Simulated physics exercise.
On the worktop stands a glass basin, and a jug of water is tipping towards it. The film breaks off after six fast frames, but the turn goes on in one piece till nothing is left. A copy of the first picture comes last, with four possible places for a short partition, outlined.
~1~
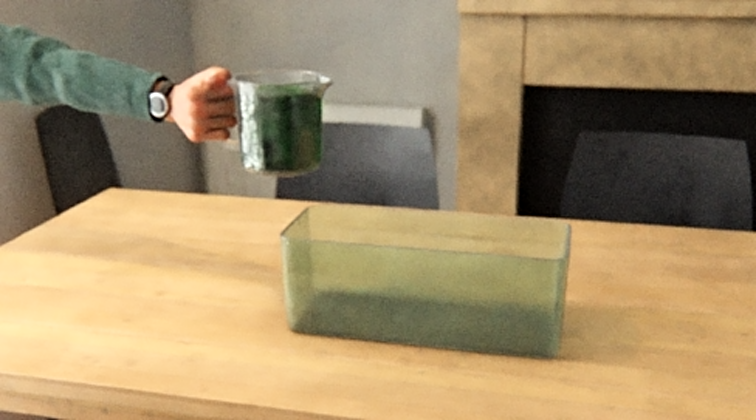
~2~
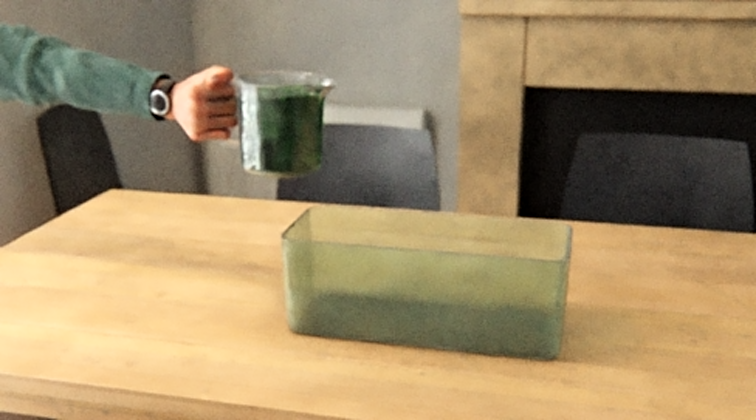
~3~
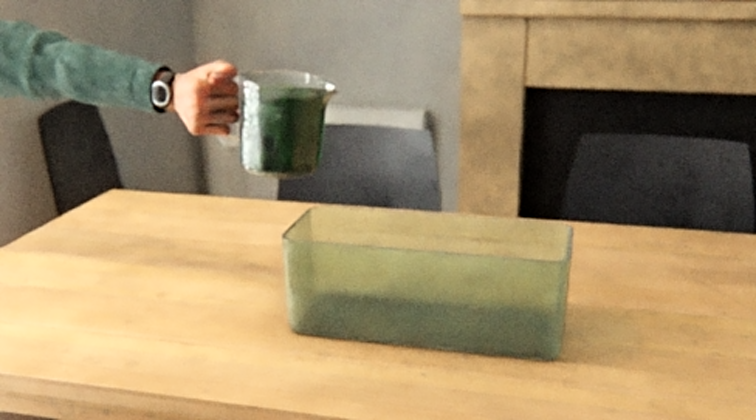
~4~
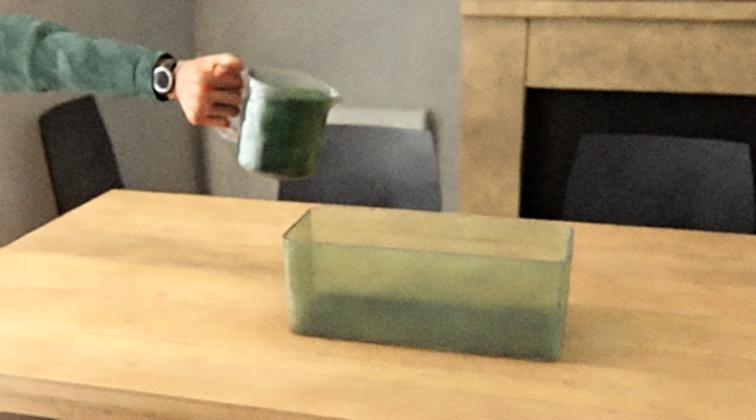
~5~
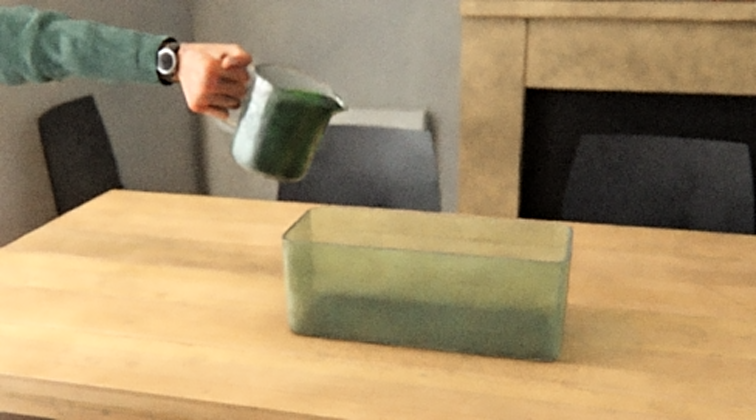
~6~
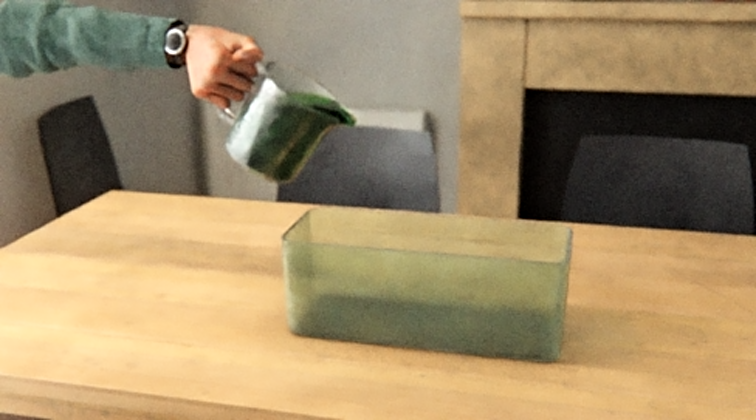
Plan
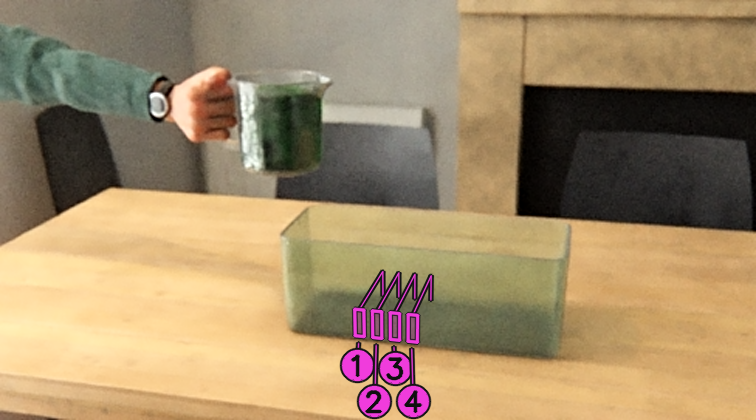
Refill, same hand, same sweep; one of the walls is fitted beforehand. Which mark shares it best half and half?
2 is best.
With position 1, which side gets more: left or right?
The right one.
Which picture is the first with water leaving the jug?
In picture 6.
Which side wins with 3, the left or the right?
The left one.
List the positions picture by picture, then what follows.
The first frame shows upright, lip at (332, 82); basin from (288, 327) to (560, 356); nothing has left yet.
The second frame shows upright, lip at (335, 84); nothing has left yet.
The third frame shows tipped about 6°, lip at (338, 90); nothing has left yet.
The fourth frame shows tipped about 13°, lip at (343, 98); nothing has left yet.
The fifth frame shows tipped about 22°, lip at (346, 109); nothing has left yet.
The sixth frame shows tipped about 33°, lip at (348, 124); water is over the lip, down to (348, 124).
In magenta, 1 at (358, 343); 2 at (376, 345); 3 at (393, 346); 4 at (411, 348).
Choosing 1, about 25 % ends left of the wall and 75 % right of it.
Choosing 2, about 52 % ends left of the wall and 47 % right of it.
Choosing 3, about 73 % ends left of the wall and 23 % right of it; 4 % is lost outside.
Choosing 4, about 87 % ends left of the wall and 10 % right of it; 3 % is lost outside.
